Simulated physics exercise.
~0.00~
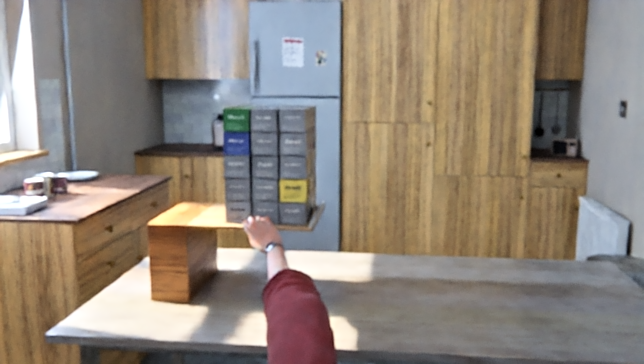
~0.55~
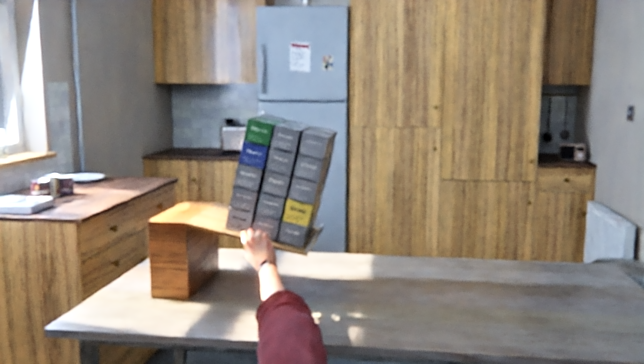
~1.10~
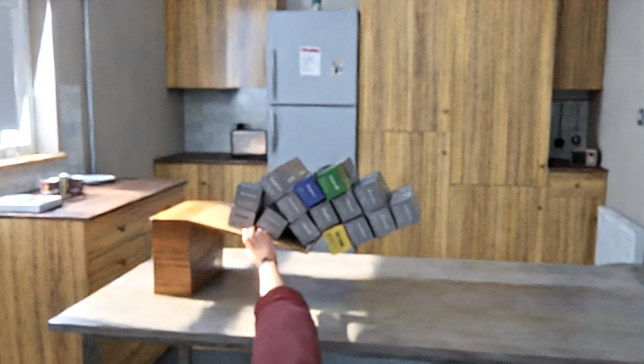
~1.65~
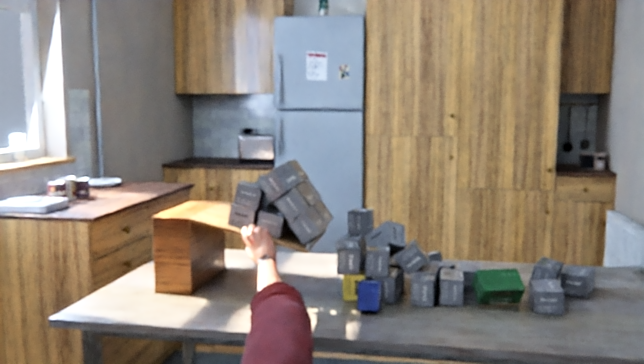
The clip opens on a neat, upright stack of mostly grey tea packets, with one green, one blue and one yellow, on a tray beside a wooden block in a kitchen. A hand in a red sleeve reaches to the tray as its right side dips, and the whole stack leans right. The columns then topple together, spilling over the low edge while the tray holds its tilt. Packets tumble onto the table and scatter to the right. At the end, a grey cluster remains on the tray, while the blue and yellow packets lie close together below and the green one rests farther right.
